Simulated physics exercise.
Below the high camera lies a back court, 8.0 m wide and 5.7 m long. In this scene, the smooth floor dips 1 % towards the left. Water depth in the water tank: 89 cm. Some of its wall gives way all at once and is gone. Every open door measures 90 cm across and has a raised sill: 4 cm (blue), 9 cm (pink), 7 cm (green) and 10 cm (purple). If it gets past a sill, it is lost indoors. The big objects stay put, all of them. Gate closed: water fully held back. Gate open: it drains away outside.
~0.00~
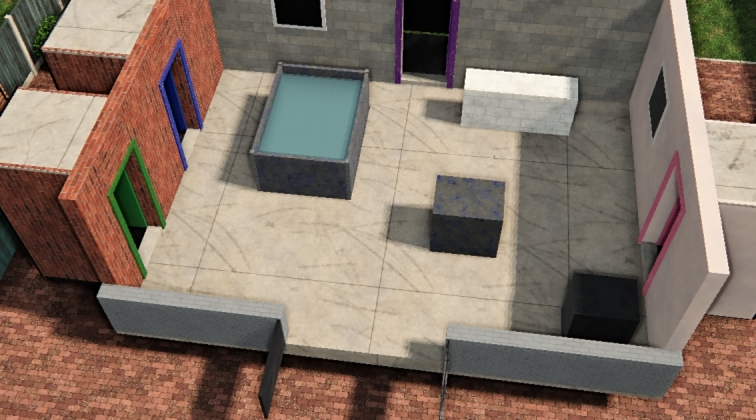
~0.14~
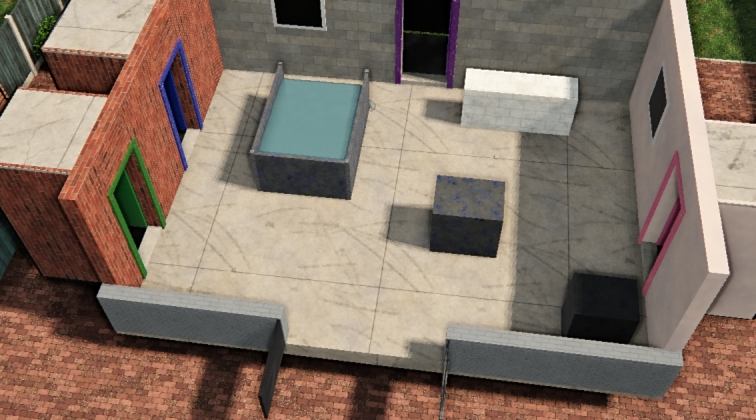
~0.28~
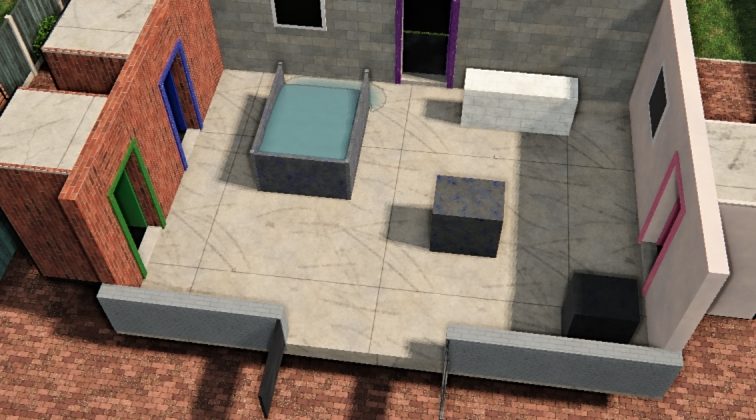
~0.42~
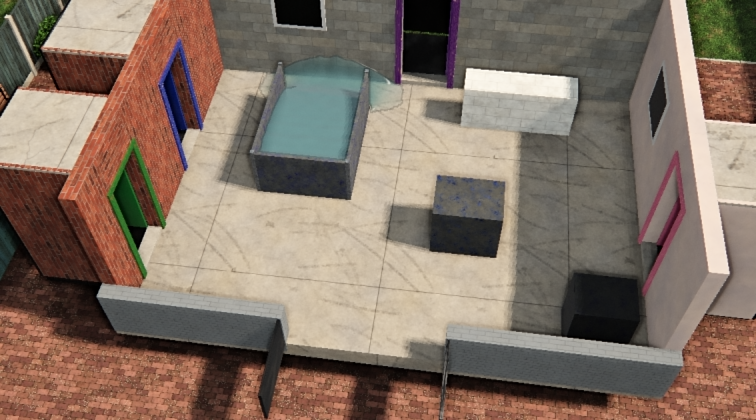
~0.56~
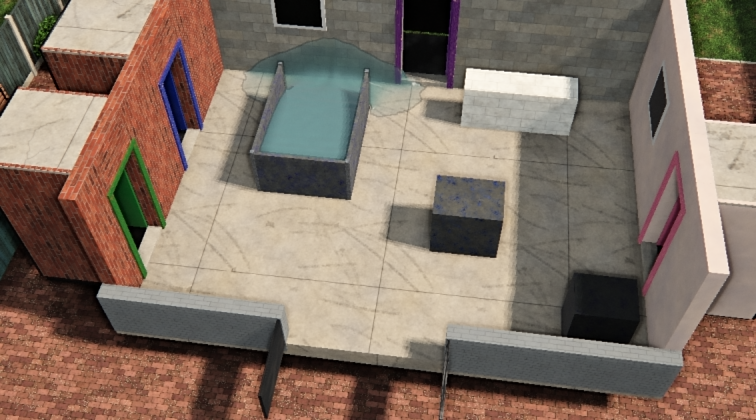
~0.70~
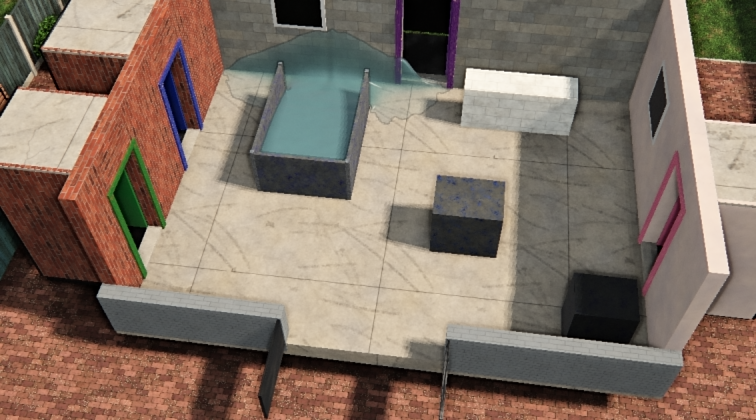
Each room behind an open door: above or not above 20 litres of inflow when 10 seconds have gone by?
Blue door: Above, pink door: Not above, green door: Above, purple door: Above.
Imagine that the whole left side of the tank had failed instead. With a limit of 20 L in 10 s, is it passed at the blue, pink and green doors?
So blue ends up past the limit, pink short of it, green past the limit.
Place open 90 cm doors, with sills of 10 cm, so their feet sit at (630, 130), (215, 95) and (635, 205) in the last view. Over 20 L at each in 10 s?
In that order: Beyond it, beyond it, short of it.
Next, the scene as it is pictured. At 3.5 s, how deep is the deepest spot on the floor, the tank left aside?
Around 28 centimetres.
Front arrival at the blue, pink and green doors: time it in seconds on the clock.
Arrival: Blue 1.3 s, pink 3.6 s, green 2.0 s.
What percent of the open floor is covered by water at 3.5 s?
Wet share: About 65 %.
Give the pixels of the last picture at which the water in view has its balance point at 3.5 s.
At about (347, 154).
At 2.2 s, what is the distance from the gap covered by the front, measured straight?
It comes to some 5.8 metres.
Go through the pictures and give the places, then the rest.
Still water, 89 cm deep, in the water tank at (312, 114), in the first frame.
The front is at (372, 109), 0.9 m from the gap on the water tank's far side; 0.3 m2 of floor is under water; 89 cm left at the back of the water tank, in the second frame.
The front is at (379, 92), 1.1 m from the gap on the water tank's far side; 1.2 m2 of floor is under water; 89 cm left at the back of the water tank, in the third frame.
The front is at (396, 85), 1.5 m from the gap on the water tank's far side; 1.8 m2 of floor is under water; 83 cm left at the back of the water tank, in the fourth frame.
The front is at (423, 87), 2.0 m from the gap on the water tank's far side; 2.4 m2 of floor is under water; 74 cm left at the back of the water tank, in the fifth frame.
The front is at (224, 71), 2.4 m from the gap on the water tank's far side; 2.5 m2 of floor is under water; 76 cm left at the back of the water tank, in the sixth frame.
After 1.4 s water covers 15 % of the floor and is deepest (60 cm) near (223, 73); blue door 5 cm at the sill, 0 L in, pink door not reached, green door not reached, purple door 19 cm at the sill, 12 L in.
After 2.2 s water covers 35 % of the floor and is deepest (50 cm) near (232, 73); blue door 11 cm at the sill, 5 L in, pink door not reached, green door 3 cm at the sill, 0 L in, purple door 17 cm at the sill, 34 L in.
After 3.5 s water covers 65 % of the floor and is deepest (28 cm) near (616, 105); blue door 9 cm at the sill, 28 L in, pink door not reached, green door 5 cm at the sill, 0 L in, purple door 10 cm at the sill, 47 L in.
After 6.0 s water covers 90 % of the floor and is deepest (18 cm) near (230, 79); blue door 6 cm at the sill, 48 L in, pink door 5 cm at the sill, 3 L in, green door 15 cm at the sill, 17 L in, purple door 7 cm at the sill, 47 L in.
After 10.0 s water covers 100 % of the floor and is deepest (12 cm) near (132, 311); blue door 4 cm at the sill, 56 L in, pink door 4 cm at the sill, 3 L in, green door 10 cm at the sill, 64 L in, purple door 4 cm at the sill, 48 L in.
